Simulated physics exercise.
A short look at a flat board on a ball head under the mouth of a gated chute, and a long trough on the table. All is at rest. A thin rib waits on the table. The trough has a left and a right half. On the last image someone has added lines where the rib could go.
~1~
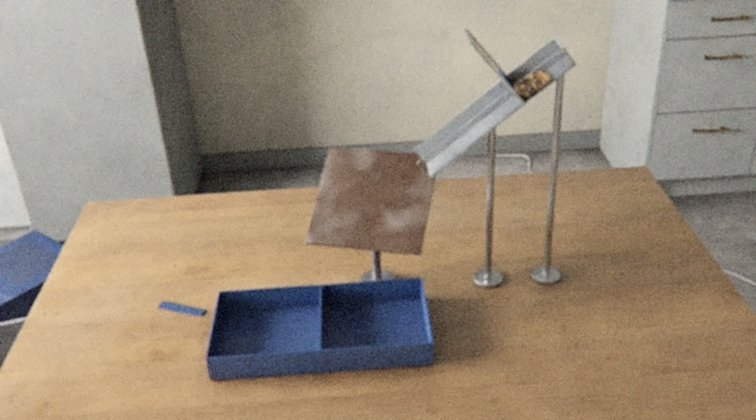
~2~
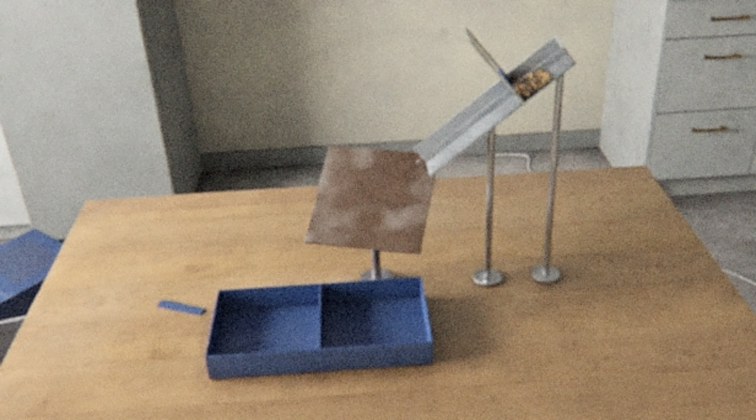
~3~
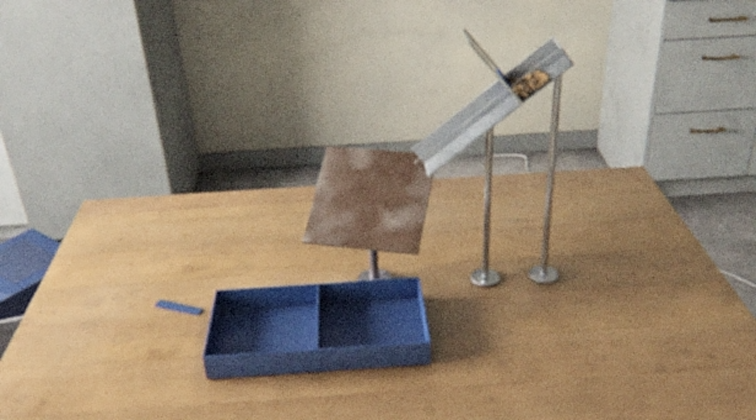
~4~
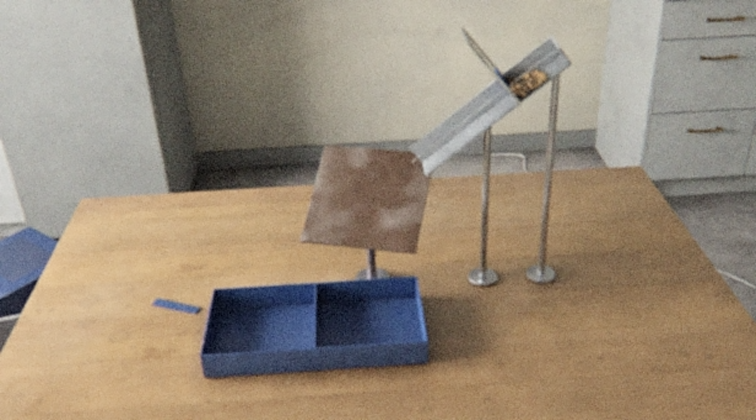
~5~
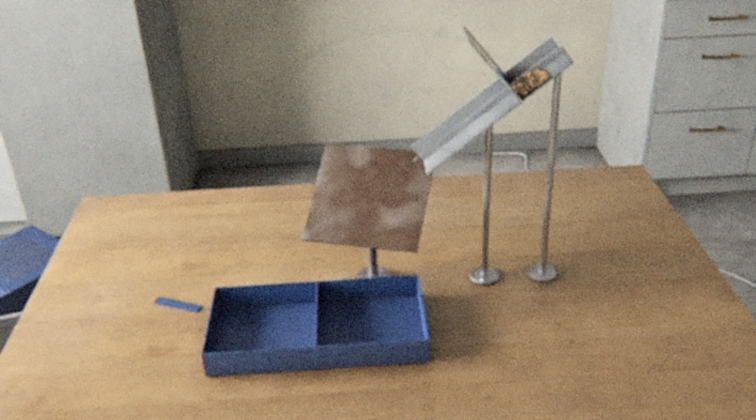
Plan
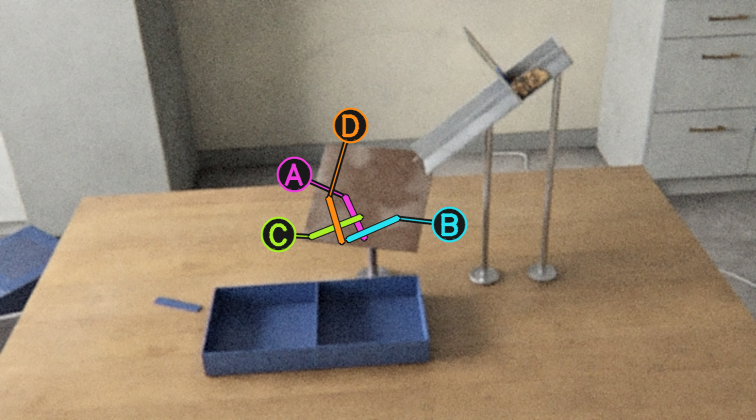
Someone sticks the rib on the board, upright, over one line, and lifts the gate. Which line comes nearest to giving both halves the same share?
Use line C.
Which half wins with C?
Left.
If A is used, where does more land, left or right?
Right.
On the marked copy, line A from (345, 197) to (364, 237); line B from (397, 218) to (348, 239); line C from (360, 217) to (311, 236); line D from (329, 198) to (341, 241).
If A is chosen, of what is caught, a stray few in the left half, nearly all in the right.
If B is chosen, of what is caught, all in the left half, none in the right.
If C is chosen, of what is caught, about two thirds in the left half, about a third in the right.
If D is chosen, of what is caught, a small part in the left half, nearly all in the right.
